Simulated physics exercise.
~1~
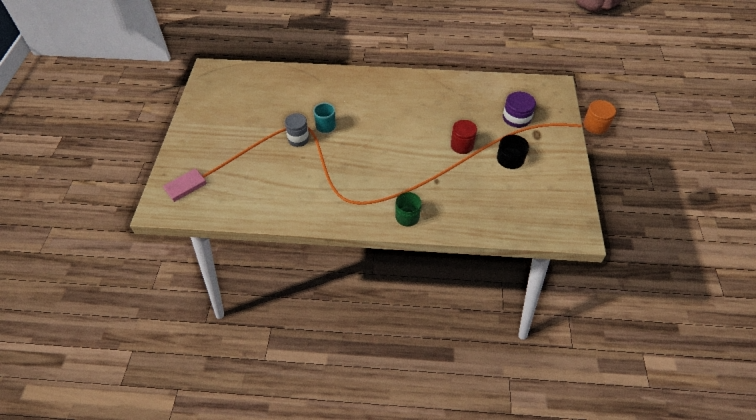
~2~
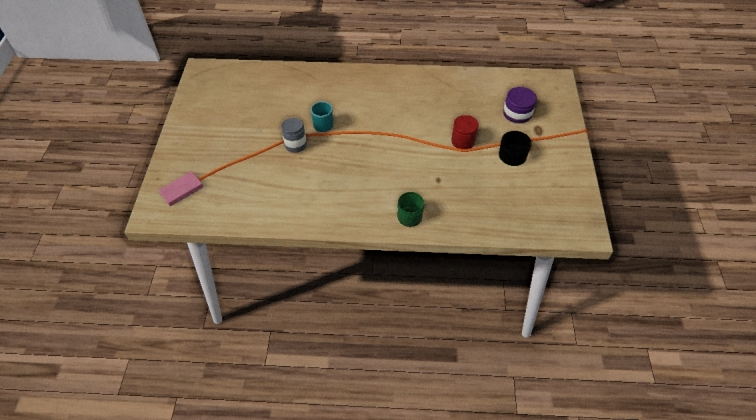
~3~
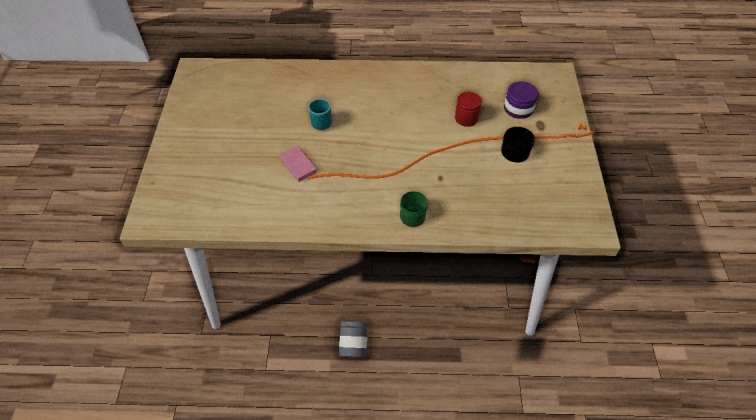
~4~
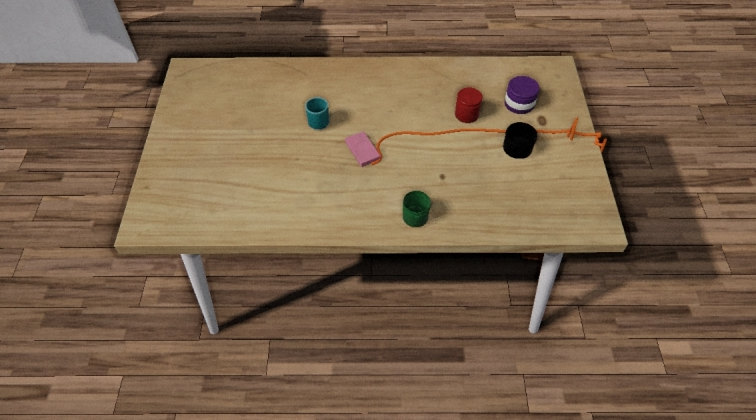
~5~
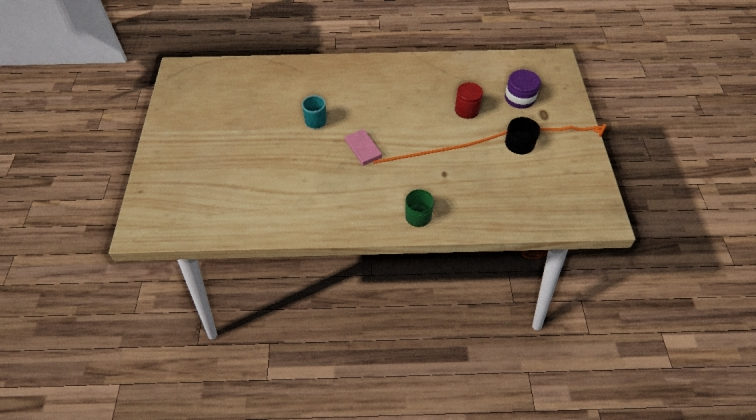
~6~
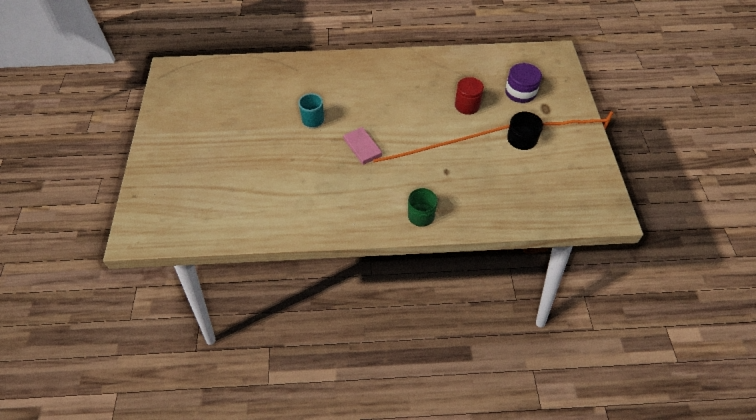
An orange cable winds across a pale wooden table on a plank floor, seen from above, joining a pink phone at the left to an orange speaker at the right edge. Between them stand a grey canister, a teal mug, a red tub, a green cup, a black cup and a purple tin. The speaker drops off the right side and the cable pulls straighter. The phone is dragged rightward, the canister falls off the front to the floor, and the red tub shifts back slightly. Finally the phone rests mid-table, its cable stretched to the right edge, the other containers still standing.
